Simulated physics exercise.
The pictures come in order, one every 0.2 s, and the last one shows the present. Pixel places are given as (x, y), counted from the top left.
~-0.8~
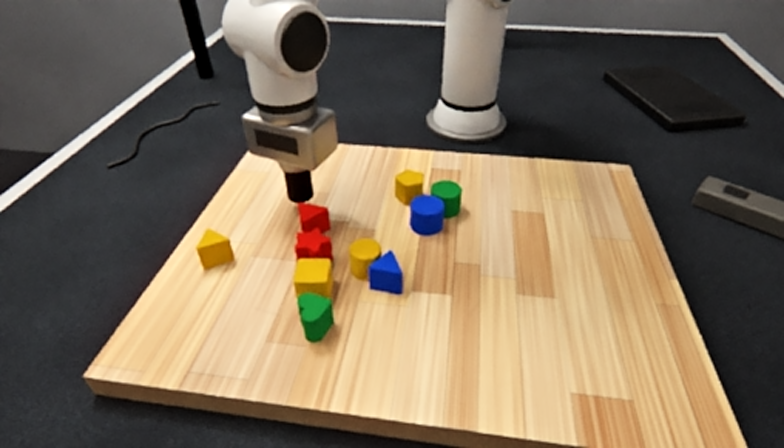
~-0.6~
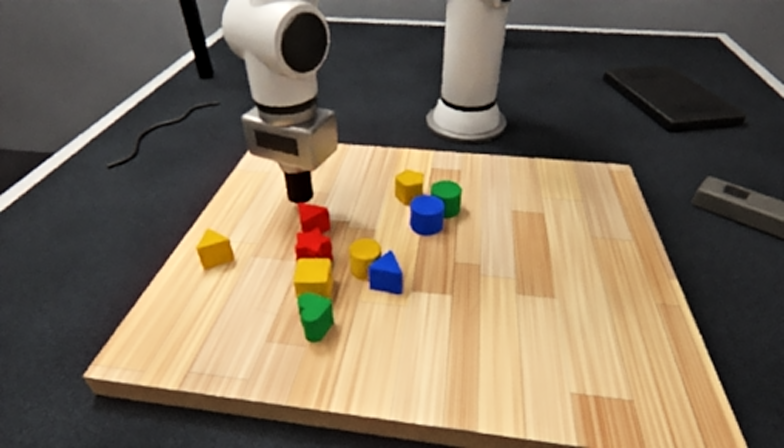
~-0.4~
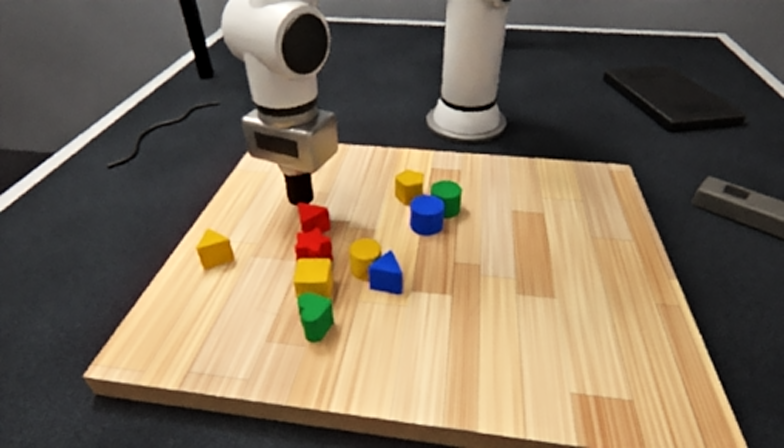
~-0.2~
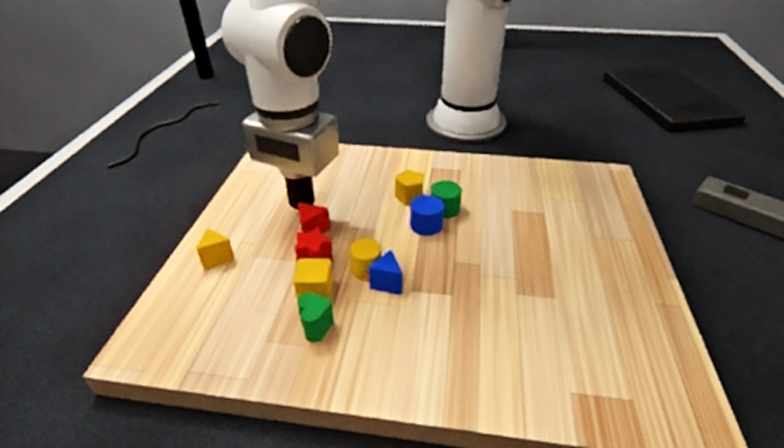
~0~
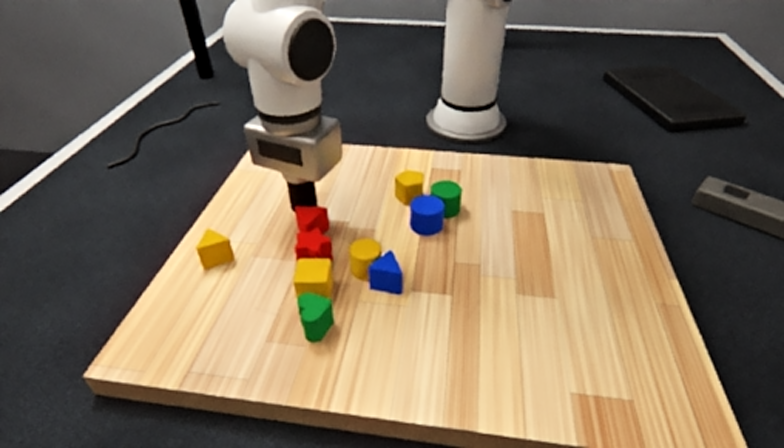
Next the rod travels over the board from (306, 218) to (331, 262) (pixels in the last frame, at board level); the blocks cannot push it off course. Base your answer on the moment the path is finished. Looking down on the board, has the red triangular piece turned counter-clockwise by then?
Short answer: Yes.
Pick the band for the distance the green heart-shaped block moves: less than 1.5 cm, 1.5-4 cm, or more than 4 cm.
Its displacement is between 1.5 and 4 cm.
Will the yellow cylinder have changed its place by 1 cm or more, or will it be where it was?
That block moves.
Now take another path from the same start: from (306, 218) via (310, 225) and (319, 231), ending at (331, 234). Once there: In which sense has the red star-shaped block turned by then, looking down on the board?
That block twists clockwise.
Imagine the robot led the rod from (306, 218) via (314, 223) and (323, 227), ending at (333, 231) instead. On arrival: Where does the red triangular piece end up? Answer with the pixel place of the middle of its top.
Its top middle: (315, 224).
What follows on the original path. One third of the way, rod at (312, 220); red triangular piece at (318, 225), turned 30° anticlockwise; red star-shaped block at (316, 245), turned 35° clockwise.
Two thirds of the way, rod at (321, 235); red triangular piece at (333, 239), turned 45° anticlockwise; red star-shaped block at (324, 259), turned 70° clockwise; yellow square block at (308, 282).
At the end, rod at (329, 251); red triangular piece at (349, 251), turned 60° anticlockwise; red star-shaped block at (335, 270), turned 100° clockwise; yellow square block at (305, 288), turned 30° clockwise; green heart-shaped block at (304, 317), turned 30° anticlockwise; yellow cylinder at (379, 249).
